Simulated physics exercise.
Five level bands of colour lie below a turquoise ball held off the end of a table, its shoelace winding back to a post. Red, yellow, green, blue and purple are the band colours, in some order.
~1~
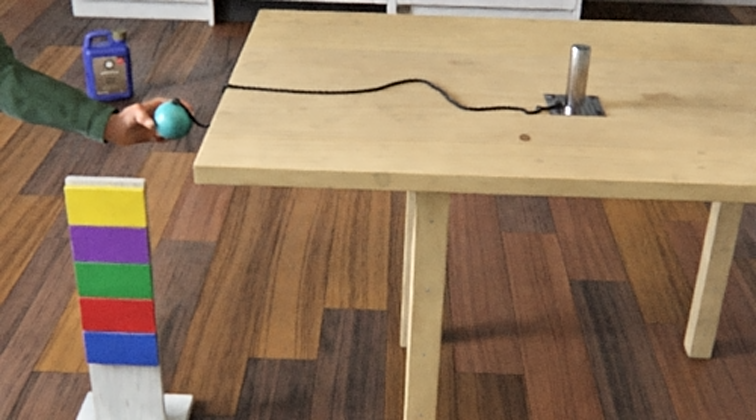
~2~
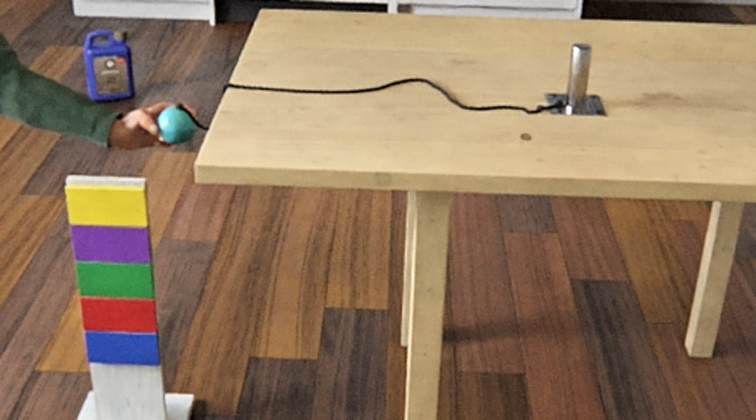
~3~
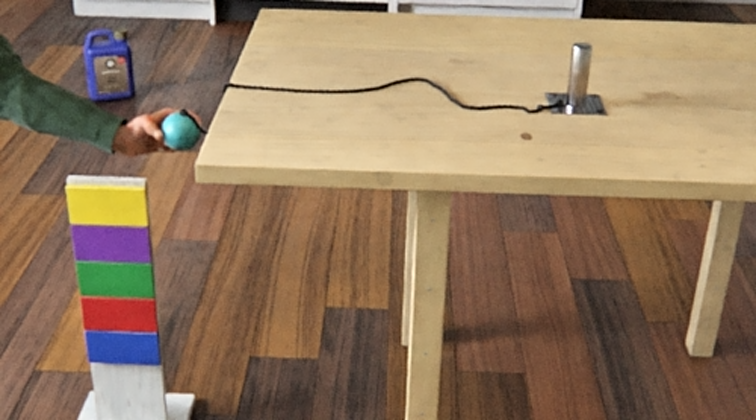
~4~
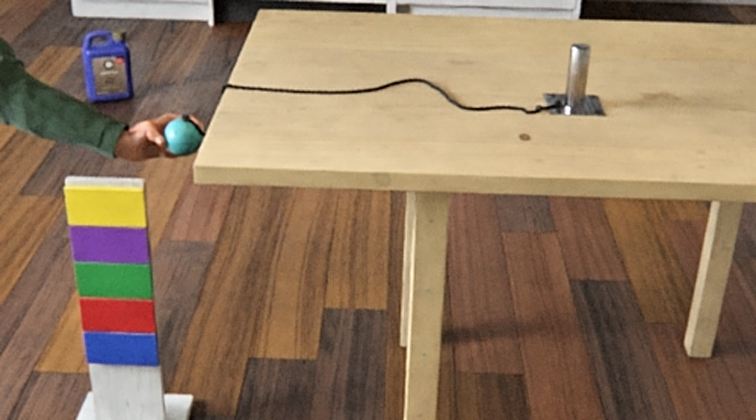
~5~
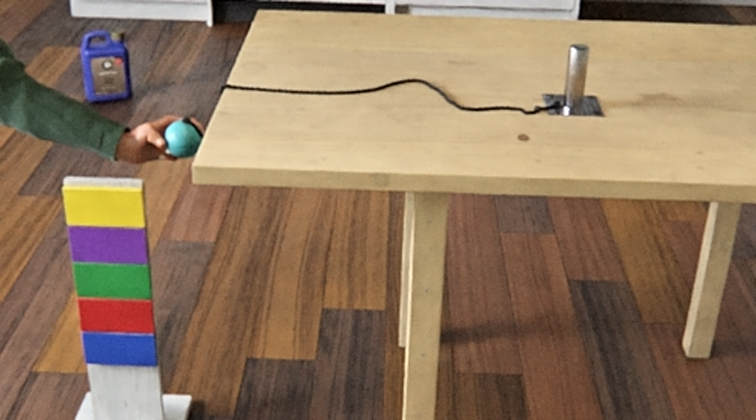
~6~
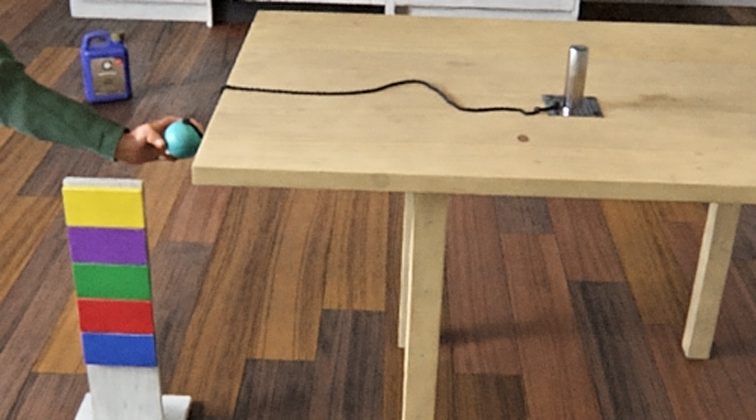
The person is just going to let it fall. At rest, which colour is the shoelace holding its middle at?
Purple.
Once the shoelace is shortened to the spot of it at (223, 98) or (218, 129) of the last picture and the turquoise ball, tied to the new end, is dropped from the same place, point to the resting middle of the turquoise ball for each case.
In turn, (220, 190) for the first and (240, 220) for the second.
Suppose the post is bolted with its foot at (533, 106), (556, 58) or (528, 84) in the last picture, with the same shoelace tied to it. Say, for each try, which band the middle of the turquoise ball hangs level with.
Green; purple; green.
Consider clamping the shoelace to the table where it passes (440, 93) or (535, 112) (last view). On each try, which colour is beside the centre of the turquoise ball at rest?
Going through them one at a time, the answers are yellow; purple.
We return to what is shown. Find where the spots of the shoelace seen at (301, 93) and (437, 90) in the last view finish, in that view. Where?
End positions: About (224, 96) and about (382, 97).
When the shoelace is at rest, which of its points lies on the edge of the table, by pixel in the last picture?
At (301, 93), roughly.
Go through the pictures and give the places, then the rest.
The first frame shows turquoise ball (173, 120); yellow (105, 208); purple (109, 245); green (113, 281); red (117, 316); blue (121, 350).
The second frame shows turquoise ball (177, 125); shoelace through (536, 112) (456, 102) (401, 82) (319, 92) (230, 90).
The third frame shows turquoise ball (181, 131).
The fourth frame shows turquoise ball (184, 137); shoelace through (534, 112) (455, 102) (399, 82) (318, 93) (228, 90).
The fifth frame shows turquoise ball (184, 139).
The sixth frame shows turquoise ball (184, 140); shoelace through (533, 113) (453, 104) (398, 84) (317, 94) (227, 91).
Soon after, ball near (202, 245); level with purple.
After that, ball near (267, 260); level with purple.
And then, ball near (214, 262); level with purple.
In the end, ball near (224, 266); level with purple. The purple one.
